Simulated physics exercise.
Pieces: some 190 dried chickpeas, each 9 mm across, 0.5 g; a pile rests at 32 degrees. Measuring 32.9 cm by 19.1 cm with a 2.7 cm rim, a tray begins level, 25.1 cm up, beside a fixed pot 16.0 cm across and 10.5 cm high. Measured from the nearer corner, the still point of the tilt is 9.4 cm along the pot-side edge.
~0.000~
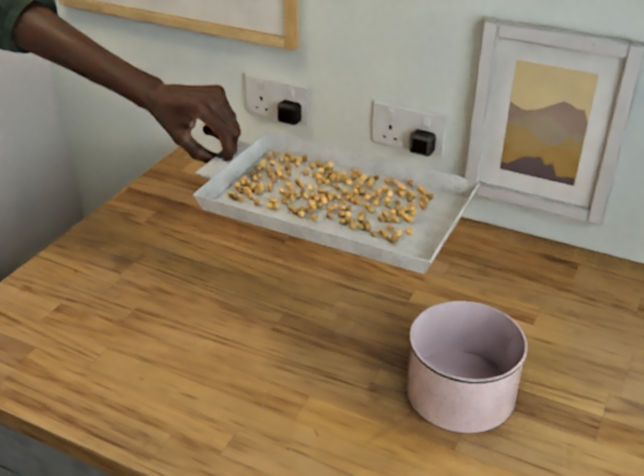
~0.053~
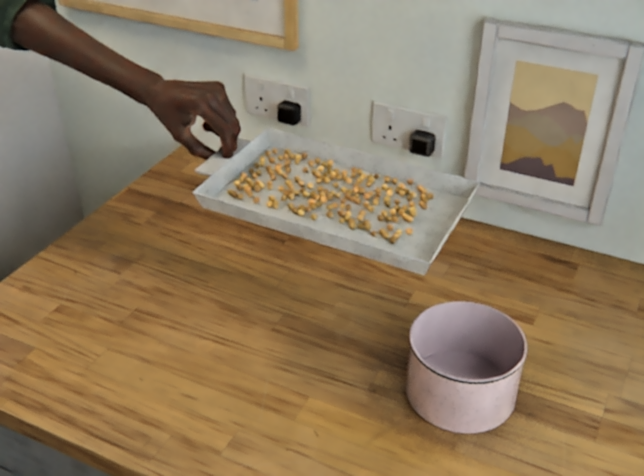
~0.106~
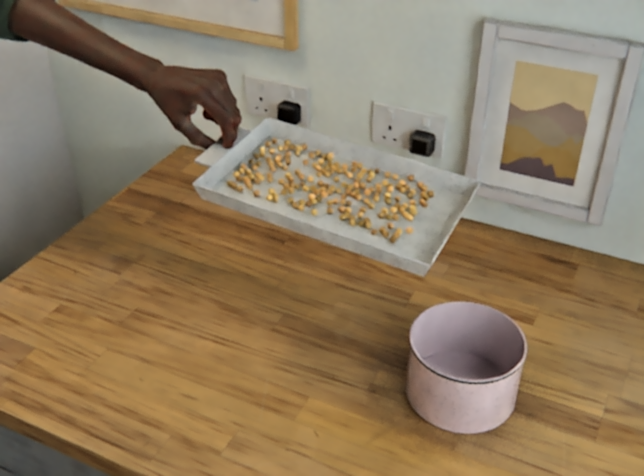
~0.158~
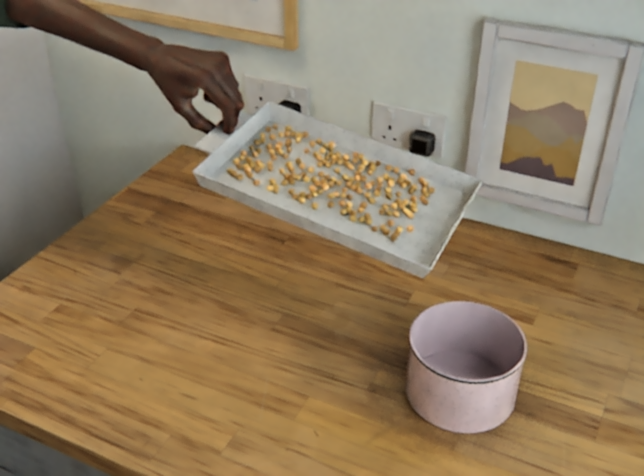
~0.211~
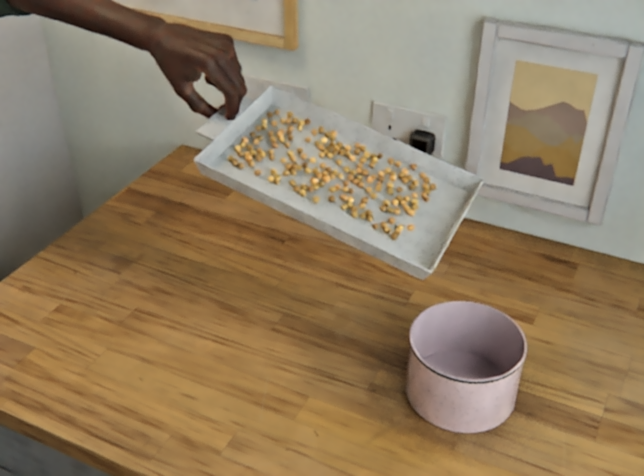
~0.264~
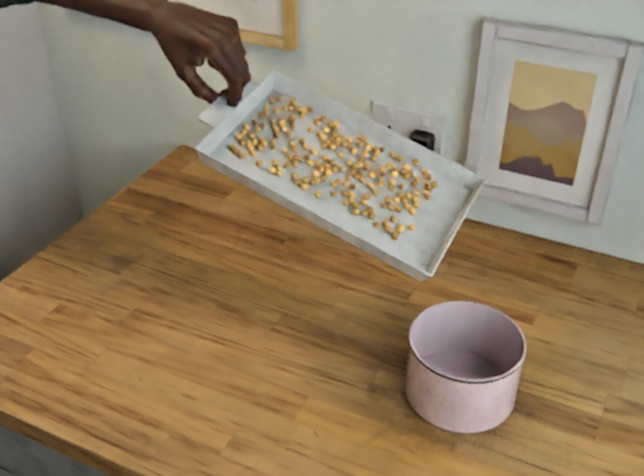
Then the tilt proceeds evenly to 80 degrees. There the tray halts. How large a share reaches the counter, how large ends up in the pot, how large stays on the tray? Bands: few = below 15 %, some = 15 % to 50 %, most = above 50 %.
Counter: Some, pot: Some, tray: Some.
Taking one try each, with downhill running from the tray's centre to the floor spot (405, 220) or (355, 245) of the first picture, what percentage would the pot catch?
First try: Around 15 percent; second try: Around 15 percent.
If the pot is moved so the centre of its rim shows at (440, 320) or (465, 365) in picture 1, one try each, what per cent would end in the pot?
Roughly 10 per cent, then 60 per cent.
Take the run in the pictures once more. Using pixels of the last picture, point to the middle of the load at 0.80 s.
The load's centre is near (428, 264) at that time.
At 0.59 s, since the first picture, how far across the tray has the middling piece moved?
It has moved some 11 cm from its start.
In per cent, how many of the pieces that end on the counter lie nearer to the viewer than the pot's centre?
Share: Roughly 100 %.
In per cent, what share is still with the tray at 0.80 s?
Some 85 per cent of the load.
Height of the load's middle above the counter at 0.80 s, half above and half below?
The halfway mark sits at about 24 cm.
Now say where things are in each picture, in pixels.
In the first frame, tray tilt 0 degrees, front corners at (201, 193) and (426, 257); middle of the pieces at (332, 195); pot at (468, 338).
In the second frame, tray tilt 1 degrees, front corners at (201, 191) and (426, 258); middle of the pieces at (332, 193).
In the third frame, tray tilt 4 degrees, front corners at (201, 182) and (427, 260), lowest corner right front; middle of the pieces at (333, 188).
In the fourth frame, tray tilt 9 degrees, front corners at (201, 170) and (427, 263), lowest corner right front; middle of the pieces at (334, 180).
In the fifth frame, tray tilt 14 degrees, front corners at (202, 158) and (428, 266), lowest corner right front; middle of the pieces at (335, 172).
In the sixth frame, tray tilt 19 degrees, front corners at (204, 147) and (428, 269), lowest corner right front; middle of the pieces at (337, 165); pot at (467, 338). The tray's pace is about 95 degrees a second.
Then, at 0.59 s, tilt 49 degrees; the tray holds 100 %, the pot 0 %.
After 0.80 s, tilt 69 degrees; the tray holds 85 %, the pot 0 %.
After 1.13 s, tilt 80 degrees; the tray holds 45 %, the pot 25 %.
In the end, at 2.1 s, counter 30 %, pot 35 %, tray 35 %.
